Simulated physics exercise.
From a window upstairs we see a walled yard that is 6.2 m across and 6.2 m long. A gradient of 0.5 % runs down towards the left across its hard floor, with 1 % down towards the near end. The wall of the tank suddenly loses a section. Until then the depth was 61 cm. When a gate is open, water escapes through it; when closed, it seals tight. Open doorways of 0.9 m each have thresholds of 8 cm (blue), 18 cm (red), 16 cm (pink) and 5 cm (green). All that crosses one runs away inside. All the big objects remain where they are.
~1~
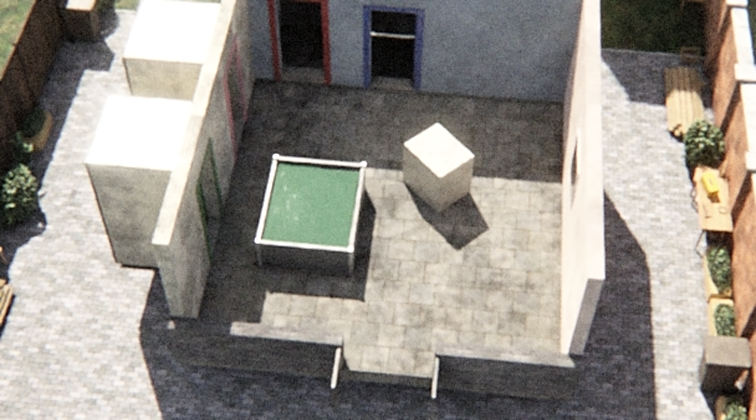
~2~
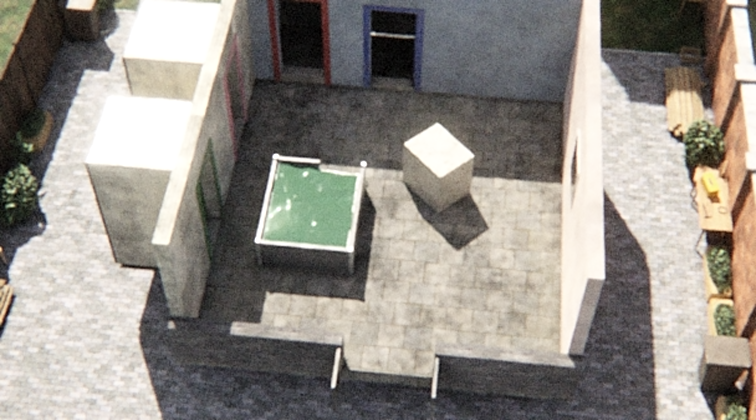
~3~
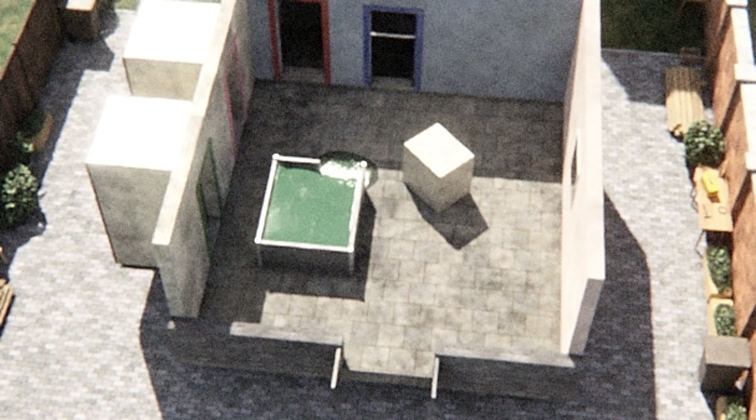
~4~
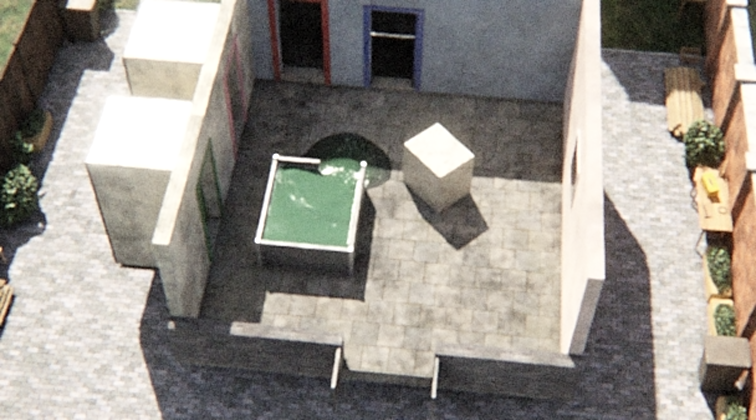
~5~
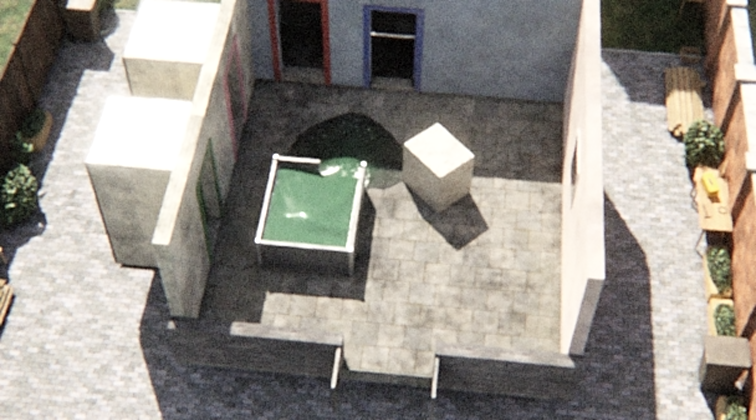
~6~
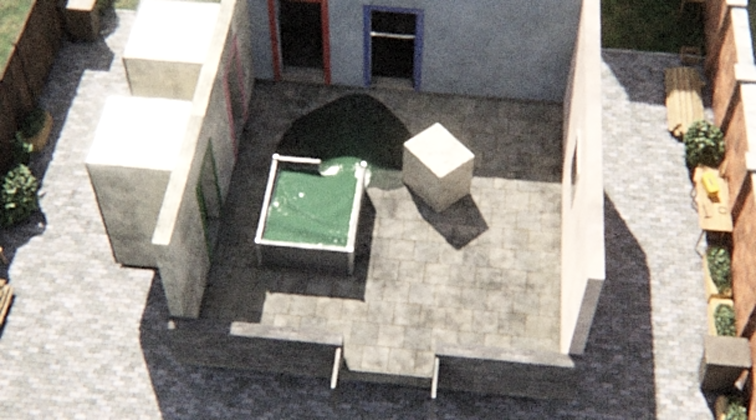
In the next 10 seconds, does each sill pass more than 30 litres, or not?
One by one: The blue door is going to top the limit; the red door is going to fall short of the limit; the pink door is going to fall short of the limit; the green door is going to fall short of the limit.
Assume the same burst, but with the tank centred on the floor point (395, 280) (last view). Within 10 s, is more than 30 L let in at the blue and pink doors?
Blue door held, pink door held.
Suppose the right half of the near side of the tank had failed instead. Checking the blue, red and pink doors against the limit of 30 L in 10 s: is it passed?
Door blue stays within, door red stays within, door pink stays within.
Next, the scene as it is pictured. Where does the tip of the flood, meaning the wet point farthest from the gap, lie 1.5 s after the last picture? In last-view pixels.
I'd mark it close to (542, 103).
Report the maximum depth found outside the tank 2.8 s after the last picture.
Up to near 18 cm.
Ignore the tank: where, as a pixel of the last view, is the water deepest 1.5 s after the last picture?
In the final picture, near (255, 81).
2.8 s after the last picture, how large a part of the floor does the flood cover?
Roughly 35 percent.
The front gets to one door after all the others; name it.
Last: Green.
Then, 0.7 s after the last picture water covers 20 % of the floor and is deepest (28 cm) near (347, 179); blue door 6 cm at the sill, 13 L in, red door 13 cm at the sill, 0 L in, pink door not reached, green door not reached.
Then, 1.5 s after the last picture water covers 30 % of the floor and is deepest (26 cm) near (255, 81); blue door 18 cm at the sill, 64 L in, red door 17 cm at the sill, 0 L in, pink door 2 cm at the sill, 0 L in, green door not reached.
Then, 2.8 s after the last picture water covers 35 % of the floor and is deepest (18 cm) near (347, 179); blue door 13 cm at the sill, 113 L in, red door 13 cm at the sill, 1 L in, pink door 6 cm at the sill, 0 L in, green door not reached.
Then, 5.3 s after the last picture water covers 60 % of the floor and is deepest (14 cm) near (192, 342); blue door 9 cm at the sill, 137 L in, red door 8 cm at the sill, 1 L in, pink door 6 cm at the sill, 0 L in, green door 3 cm at the sill, 0 L in.
Then, 9.3 s after the last picture water covers 90 % of the floor and is deepest (10 cm) near (192, 342); blue door 4 cm at the sill, 138 L in, red door 5 cm at the sill, 1 L in, pink door 5 cm at the sill, 0 L in, green door 4 cm at the sill, 0 L in.
